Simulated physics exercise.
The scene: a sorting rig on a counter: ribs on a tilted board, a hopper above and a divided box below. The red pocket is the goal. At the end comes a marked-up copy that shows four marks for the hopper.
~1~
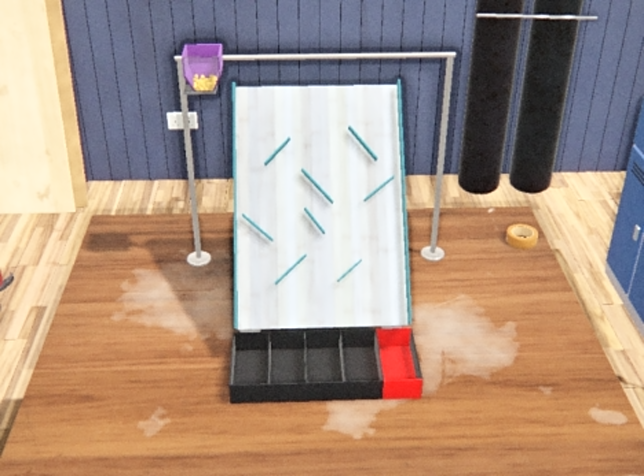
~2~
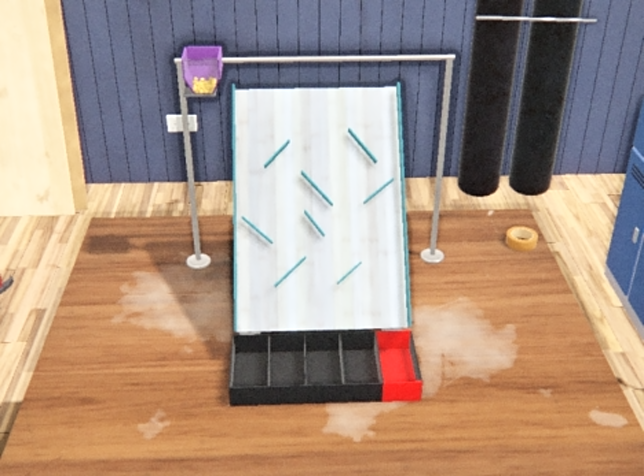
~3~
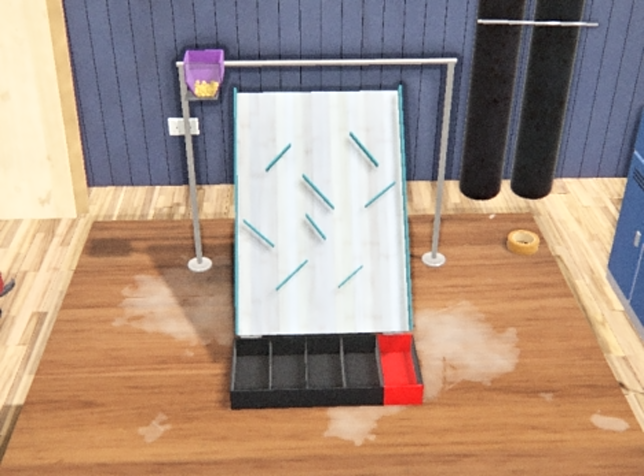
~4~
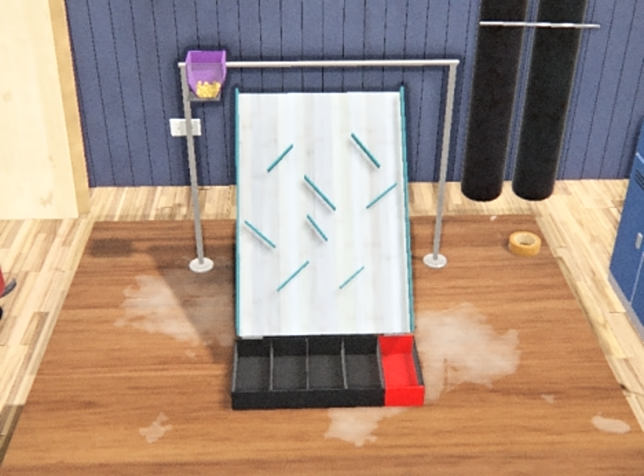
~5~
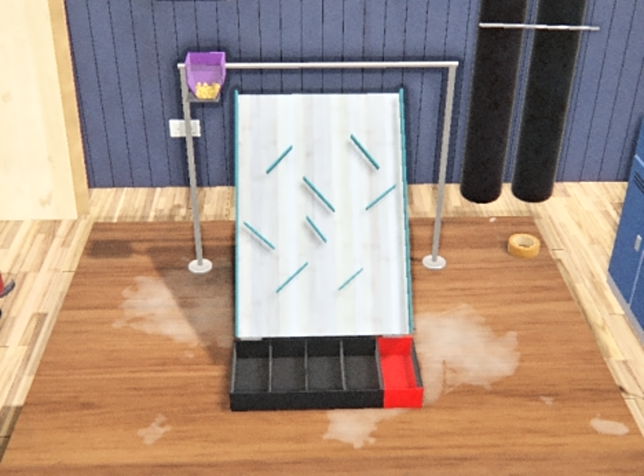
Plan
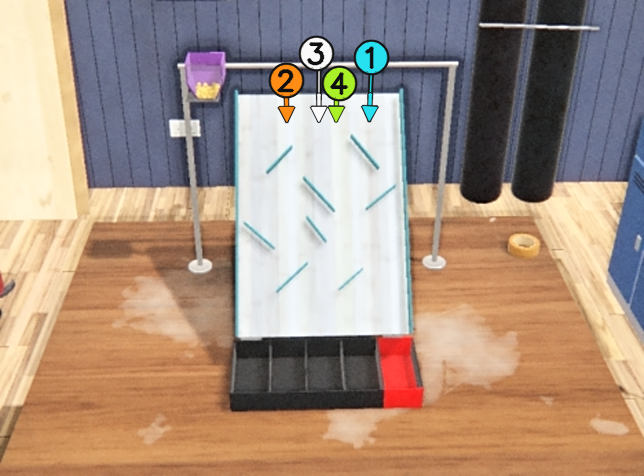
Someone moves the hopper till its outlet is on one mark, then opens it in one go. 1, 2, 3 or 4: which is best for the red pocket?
Take 3.
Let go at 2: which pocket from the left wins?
It is the first one.
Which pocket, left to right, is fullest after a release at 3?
The fifth from the left.
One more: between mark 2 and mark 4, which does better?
That would be 4.
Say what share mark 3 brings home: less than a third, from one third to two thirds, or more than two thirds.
From one third to two thirds.
On the marked copy, mark 1 meets the board at (369, 115); mark 2 meets the board at (286, 116); mark 3 meets the board at (318, 116); mark 4 meets the board at (336, 116).
Choosing 1, about a quarter in the red pocket, about two thirds in other pockets, a small part held on the board.
Choosing 2, a small part in the red pocket, most in other pockets.
Choosing 3, about two thirds in the red pocket, about a third in other pockets.
Choosing 4, about a third in the red pocket, about half in other pockets, a small part outside the box.
